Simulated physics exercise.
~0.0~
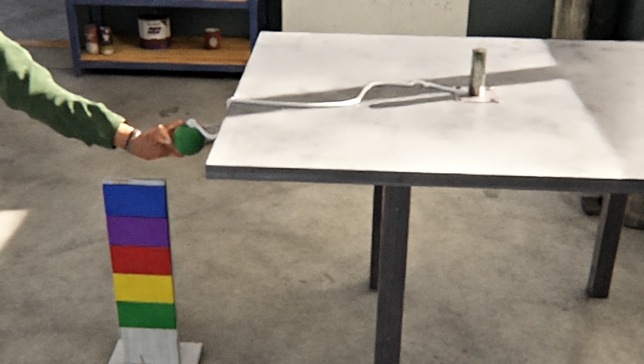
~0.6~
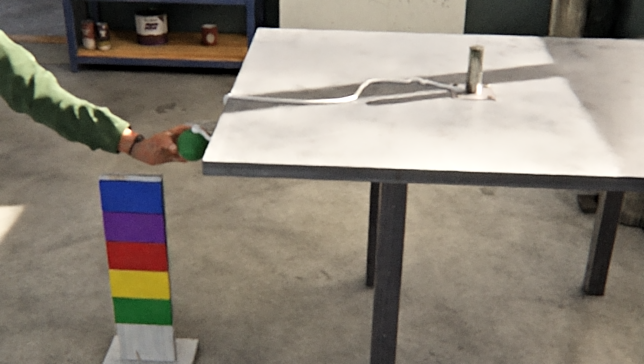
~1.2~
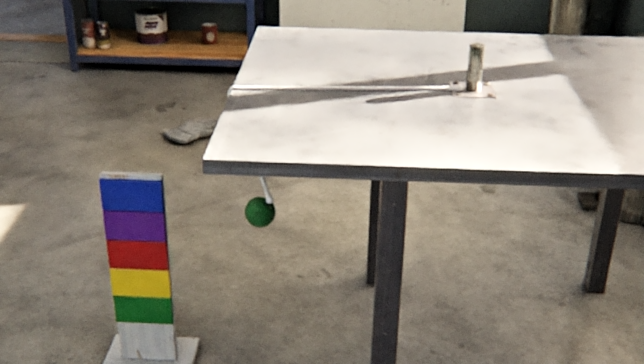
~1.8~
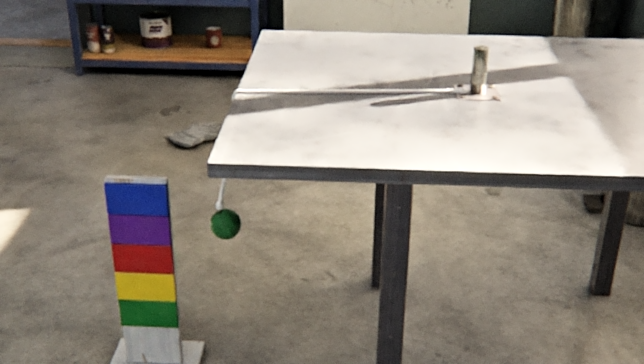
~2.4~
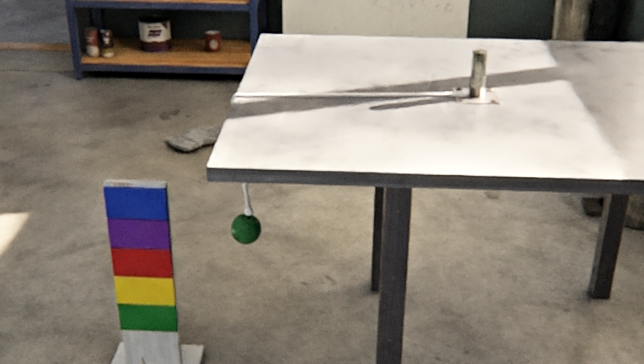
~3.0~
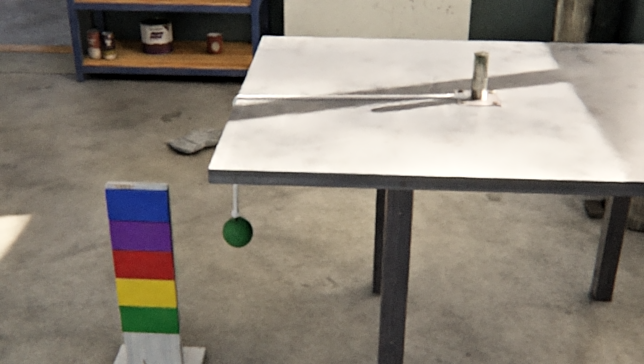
At a table's edge, a hand releases a green ball, which swings and hangs level with purple.
